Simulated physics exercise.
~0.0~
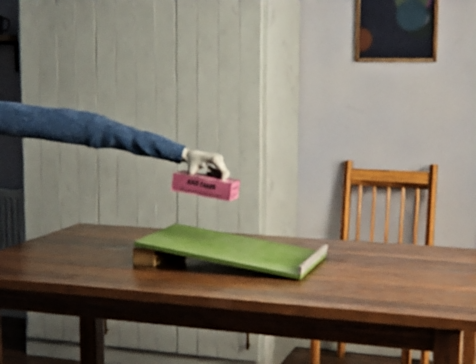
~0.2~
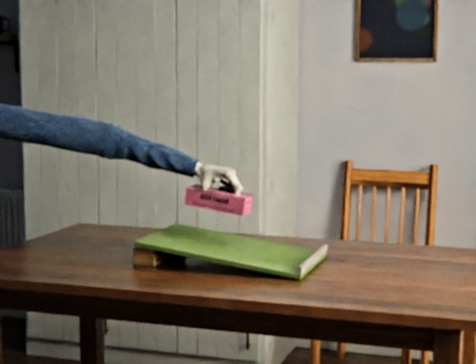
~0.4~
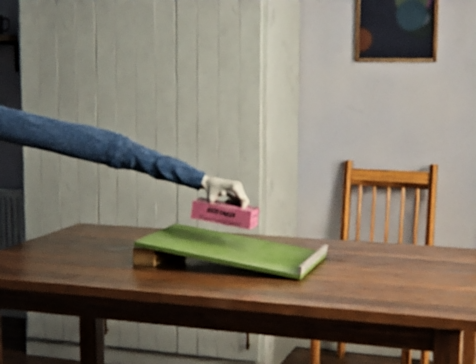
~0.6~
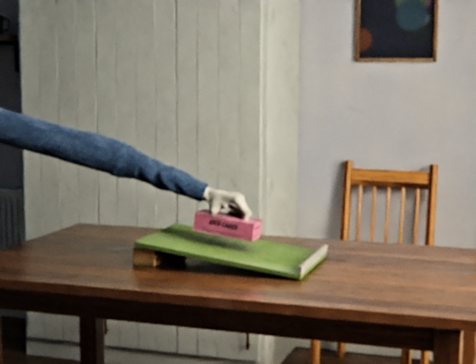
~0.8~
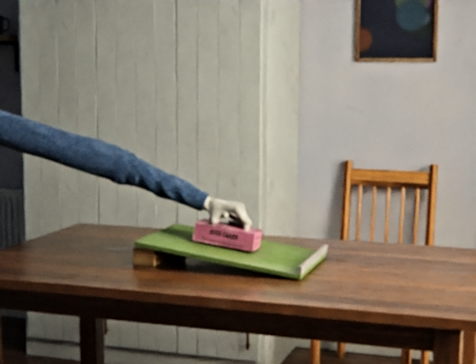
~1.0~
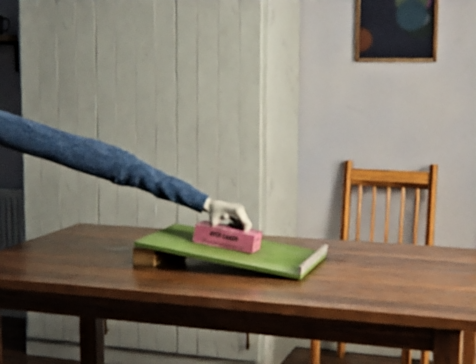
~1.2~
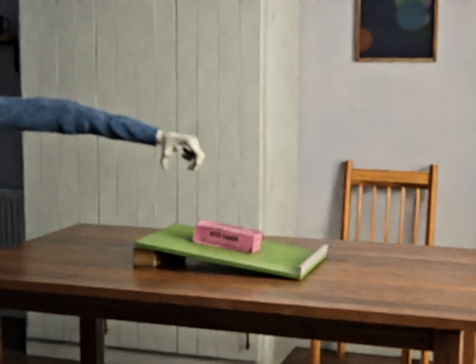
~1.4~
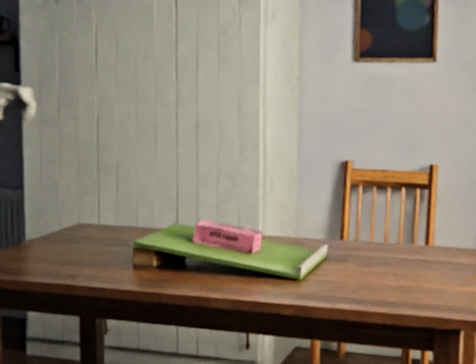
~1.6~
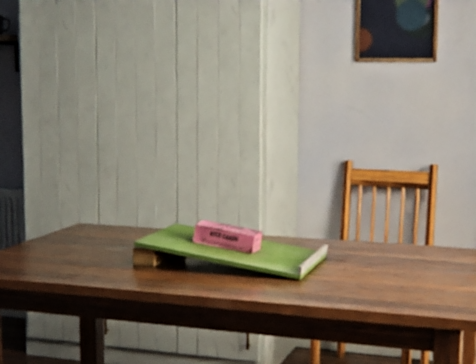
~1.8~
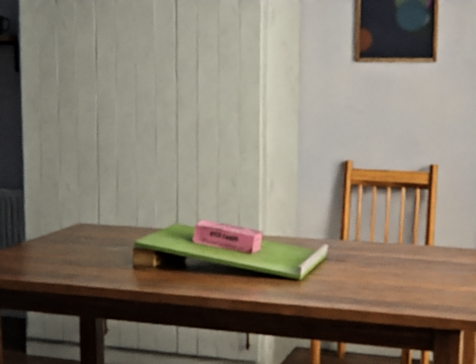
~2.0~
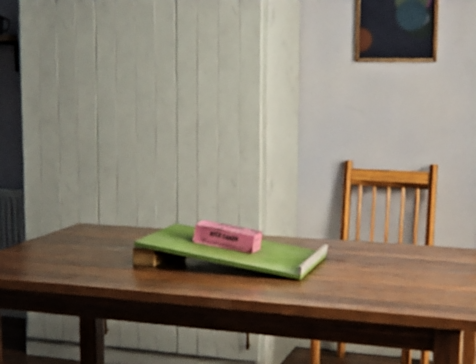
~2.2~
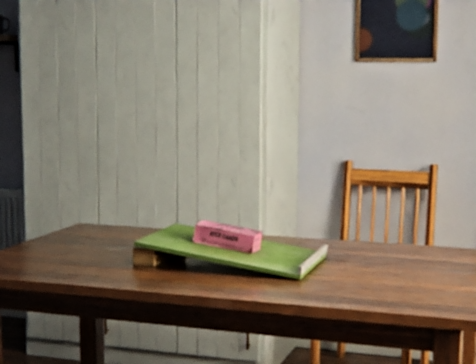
The video shows a hand in a blue sleeve lowering a pink carton rightward onto a green board, propped on a block atop a wooden table. The hand lets go and withdraws to the left, out of view, while the carton stays still on the sloping board.
